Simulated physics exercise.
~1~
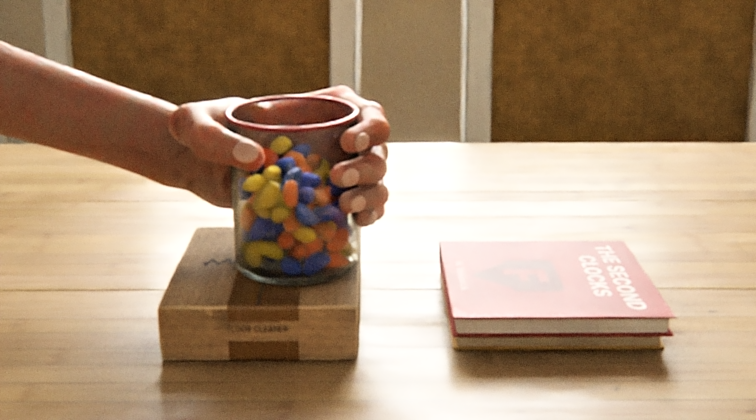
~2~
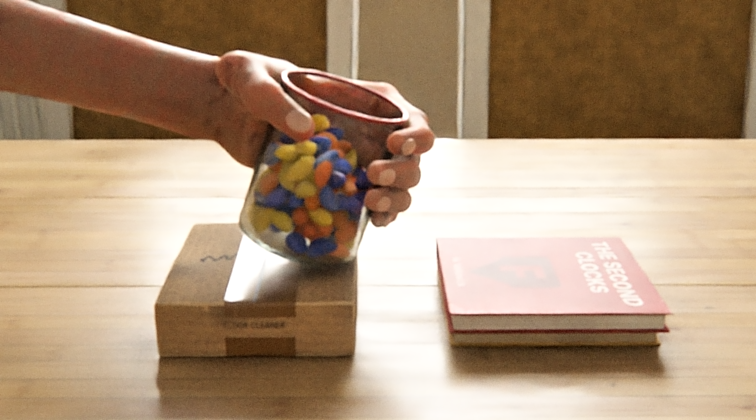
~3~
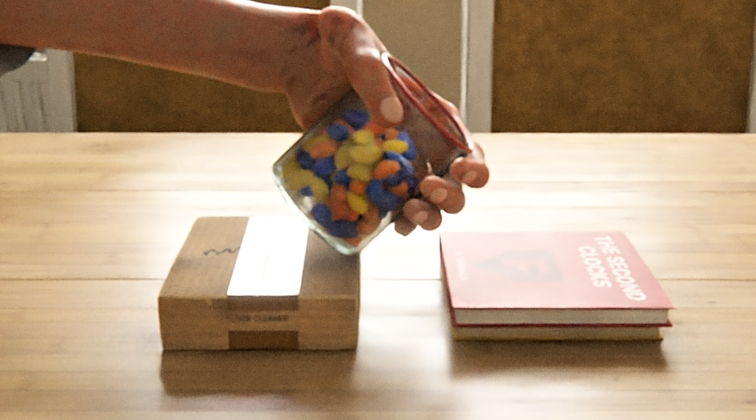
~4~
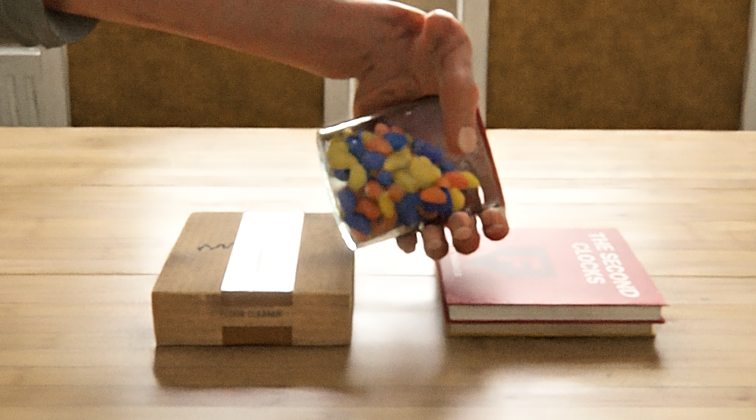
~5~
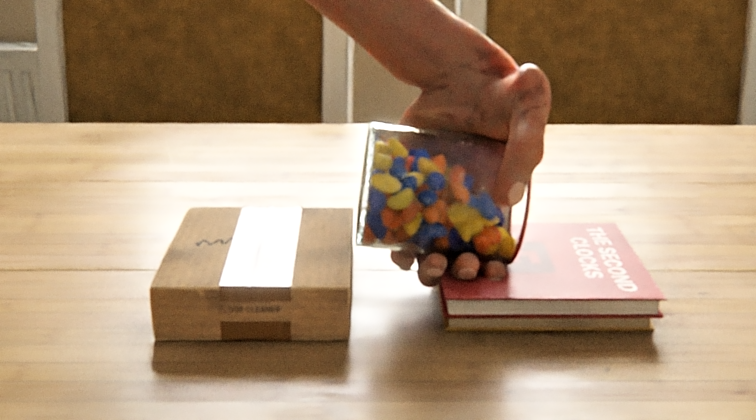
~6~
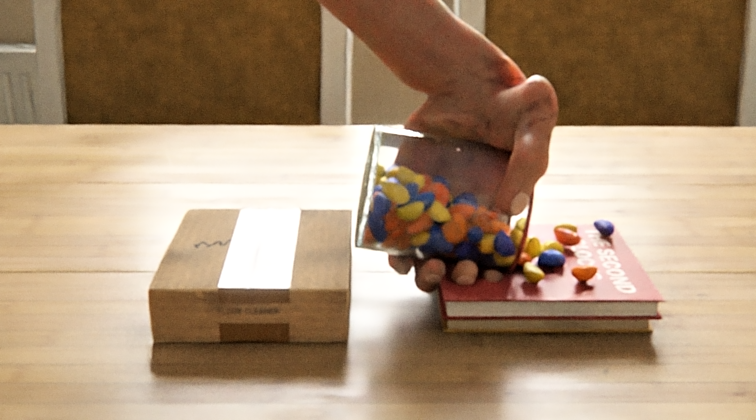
A hand lifted a clear glass of colourful jelly beans off a small cardboard box, carried it right and tipped it onto its side over a red book, until a few beans spilled onto the cover while most stayed inside.
